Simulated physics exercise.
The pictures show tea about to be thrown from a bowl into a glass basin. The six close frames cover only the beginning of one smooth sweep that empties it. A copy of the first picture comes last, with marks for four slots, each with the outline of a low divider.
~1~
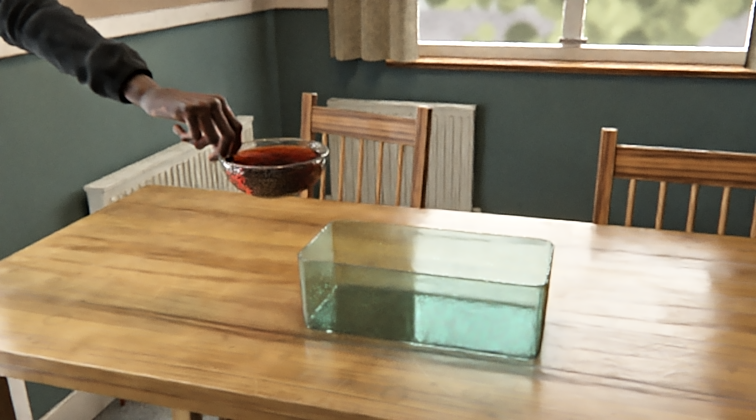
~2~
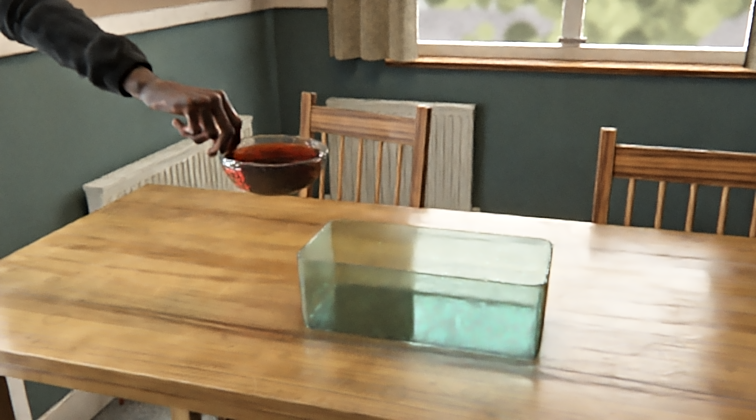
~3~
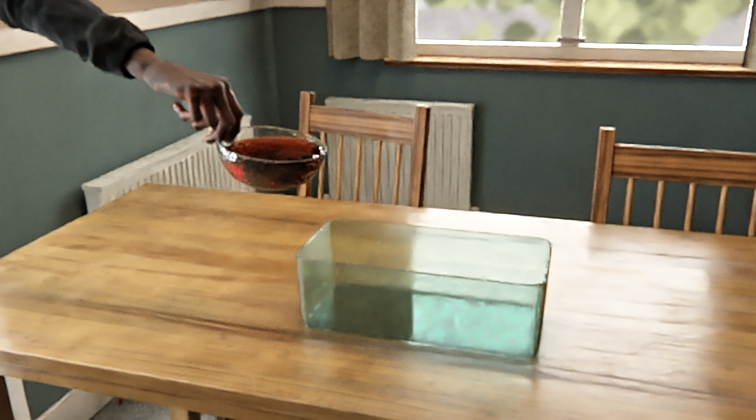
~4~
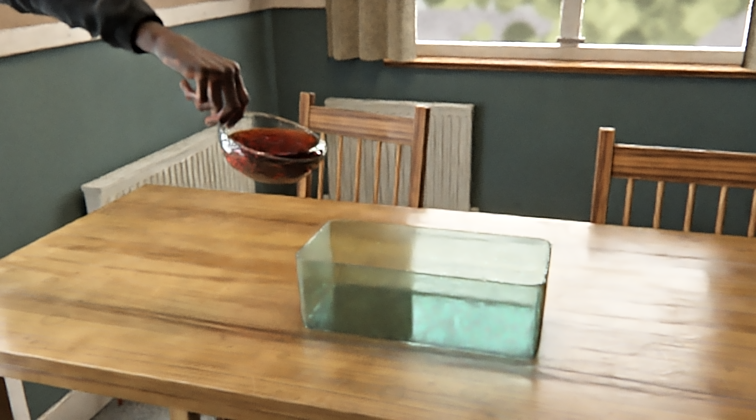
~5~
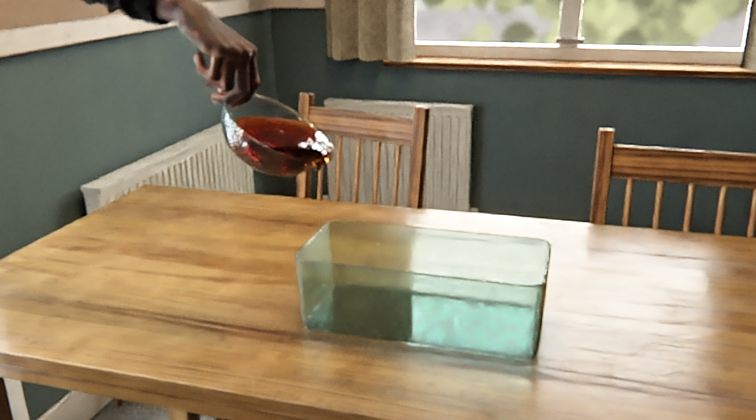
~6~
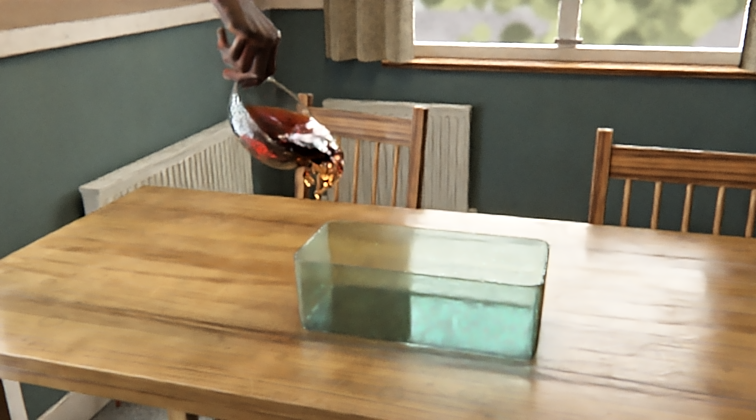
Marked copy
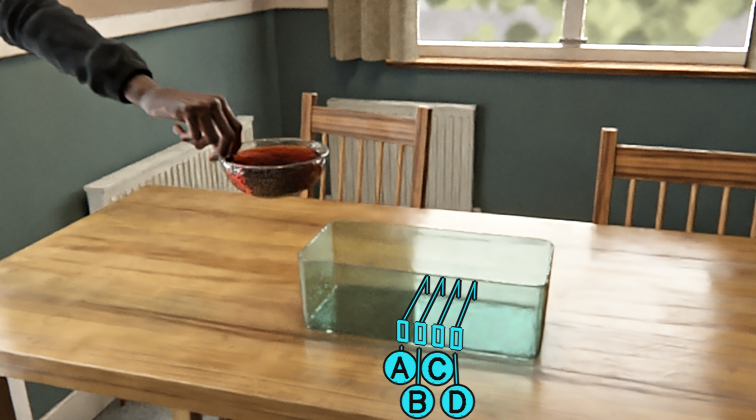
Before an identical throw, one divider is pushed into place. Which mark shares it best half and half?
Go for A.
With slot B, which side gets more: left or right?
More ends on the left.
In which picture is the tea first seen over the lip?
In picture 4.
In cyan, A at (401, 346); B at (419, 349); C at (437, 351); D at (455, 354).
If A is chosen, about 54 % ends left of the wall and 43 % right of it; 3 % is lost outside.
If B is chosen, about 70 % ends left of the wall and 21 % right of it; 9 % is lost outside.
If C is chosen, about 71 % ends left of the wall and 18 % right of it; 11 % is lost outside.
If D is chosen, about 67 % ends left of the wall and 21 % right of it; 12 % is lost outside.
